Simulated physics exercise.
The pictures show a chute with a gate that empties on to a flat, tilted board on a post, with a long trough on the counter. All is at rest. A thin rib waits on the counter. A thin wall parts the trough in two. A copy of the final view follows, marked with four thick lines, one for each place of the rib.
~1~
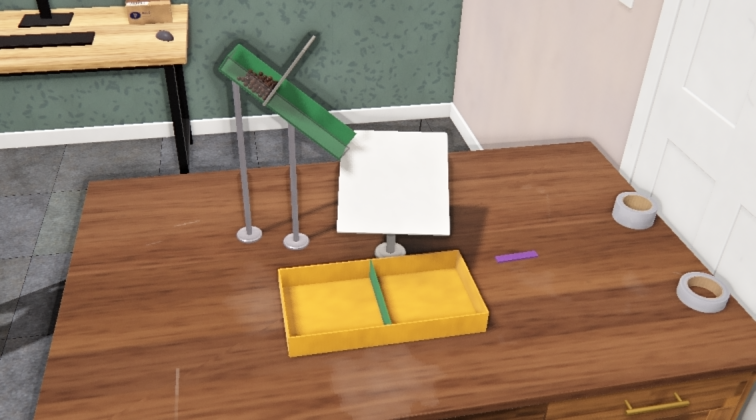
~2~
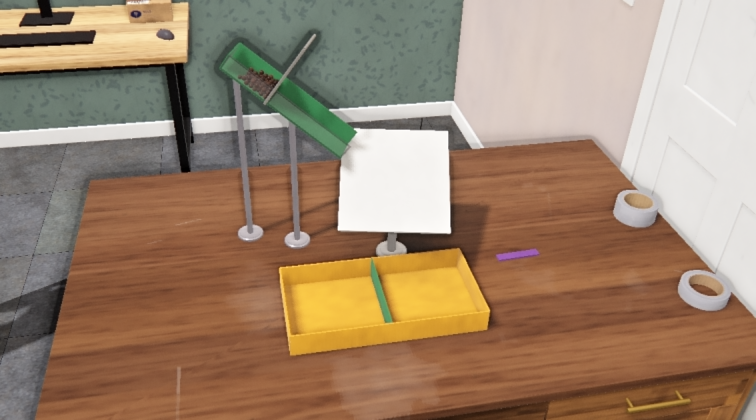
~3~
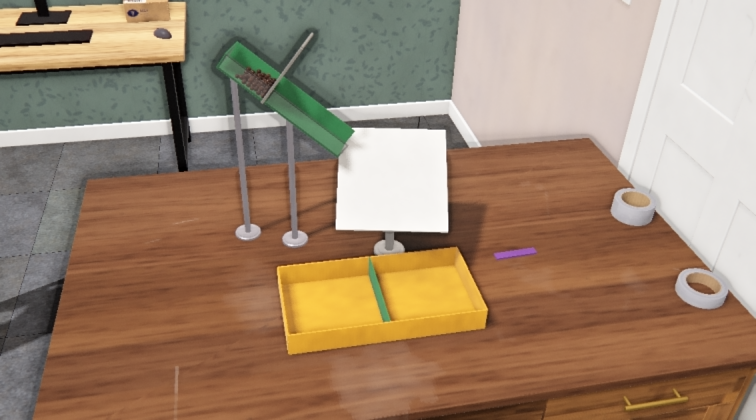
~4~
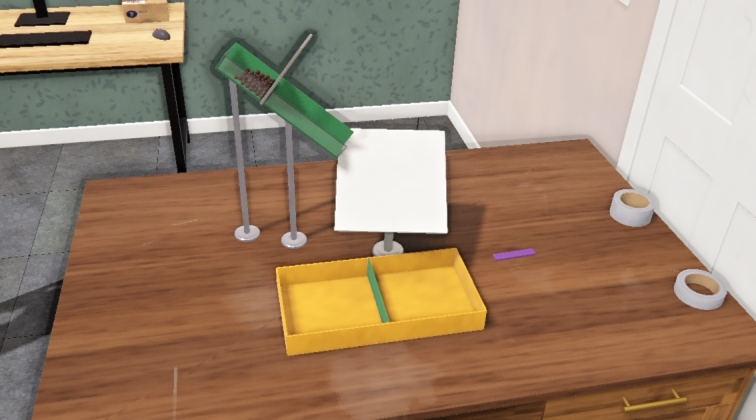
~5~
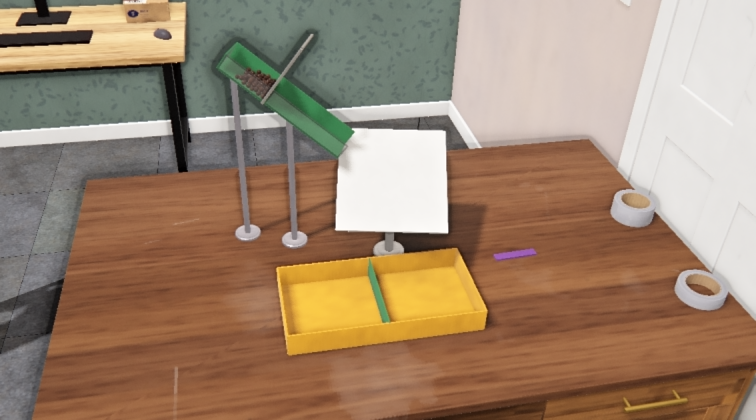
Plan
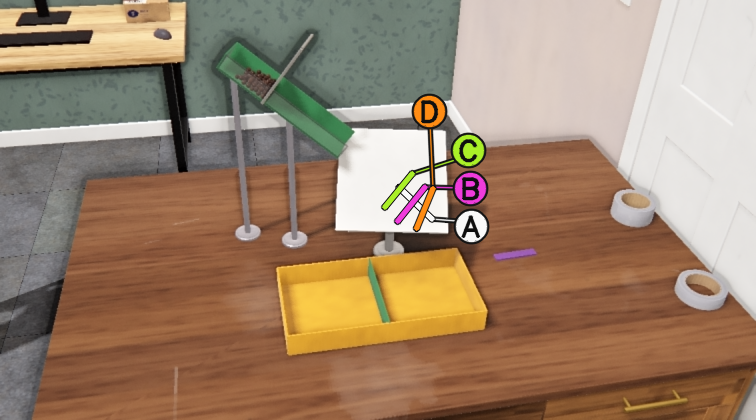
In this clip, a green chute holding small brown pieces behind a gate stands beside a tilted white board and a divided yellow trough on a wooden desk, with a purple strip nearby; apart from slight view shifts, nothing moves.
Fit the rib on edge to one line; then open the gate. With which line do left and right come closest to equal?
Best: B.
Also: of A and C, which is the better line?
C it is.
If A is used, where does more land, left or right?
More lands on the right.
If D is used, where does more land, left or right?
The right half.
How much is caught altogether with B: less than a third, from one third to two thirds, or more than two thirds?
More than two thirds.
On the marked copy, line A from (399, 187) to (432, 219); line B from (425, 187) to (397, 221); line C from (412, 173) to (384, 207); line D from (432, 188) to (416, 228).
With A, of what is caught, only a few in the left half, all but a few in the right.
With B, of what is caught, close to half in the left half, close to half in the right.
With C, of what is caught, the bulk in the left half, close to a quarter in the right.
With D, of what is caught, a small share in the left half, all but a few in the right.
